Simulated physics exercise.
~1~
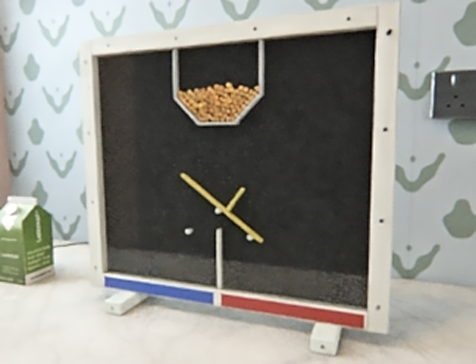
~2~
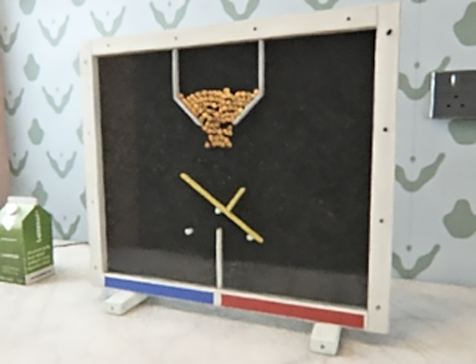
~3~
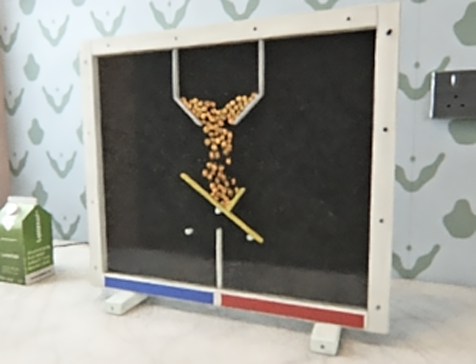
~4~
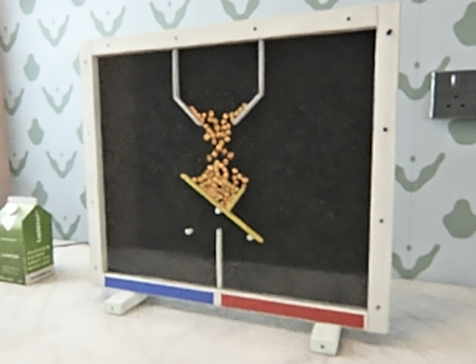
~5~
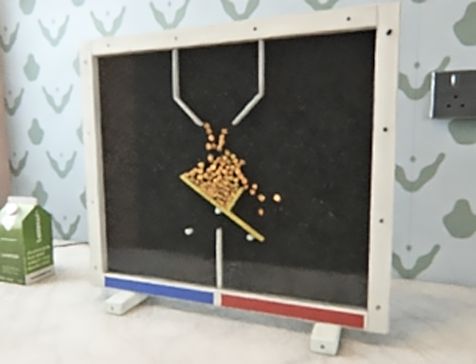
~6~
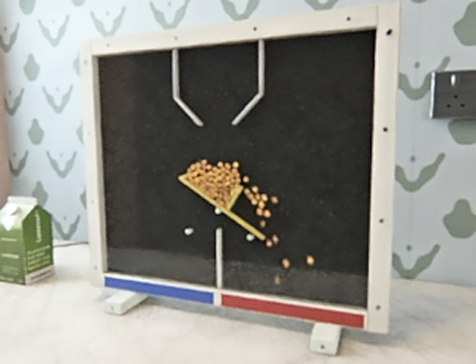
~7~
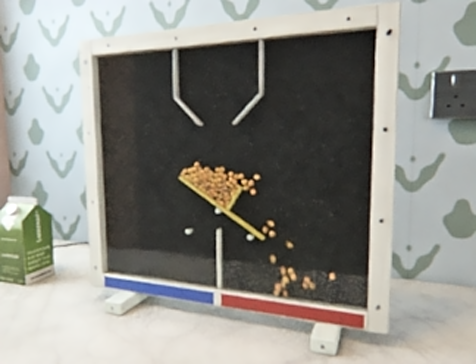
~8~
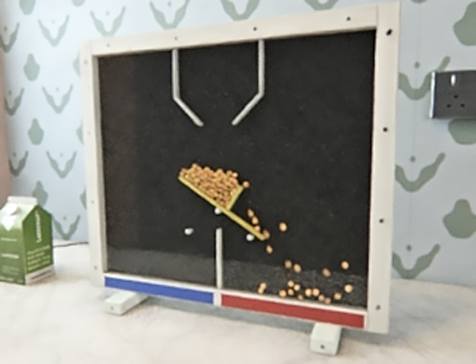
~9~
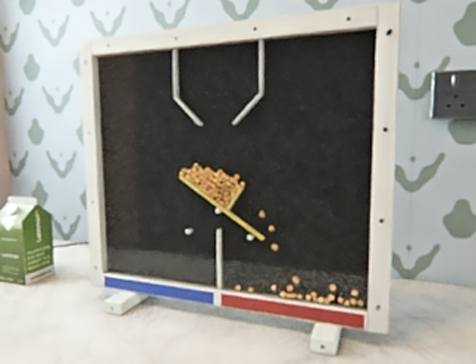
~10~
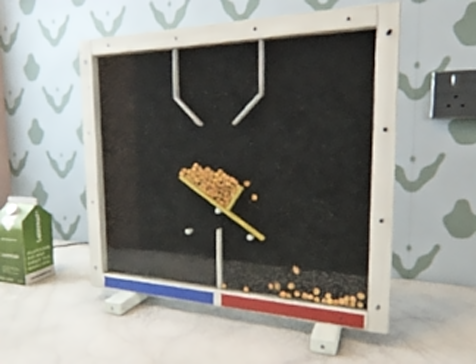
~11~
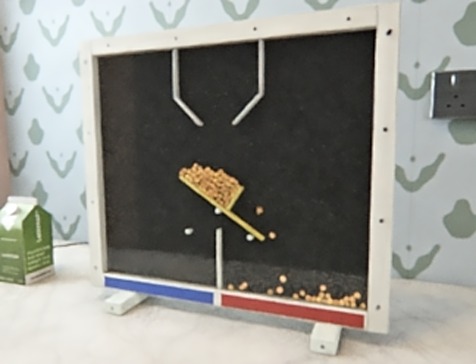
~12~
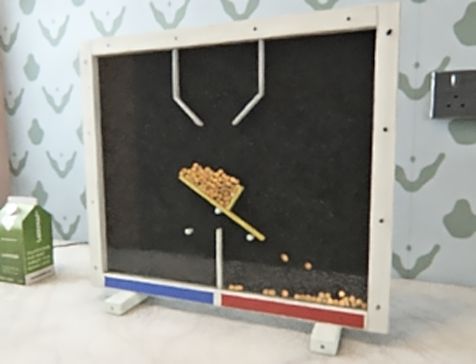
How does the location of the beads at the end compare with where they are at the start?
At the start the beads are all together in the hopper near the top. By the end they are lower down, with most heaped on the tilted tray and some in the red bin at the lower right.
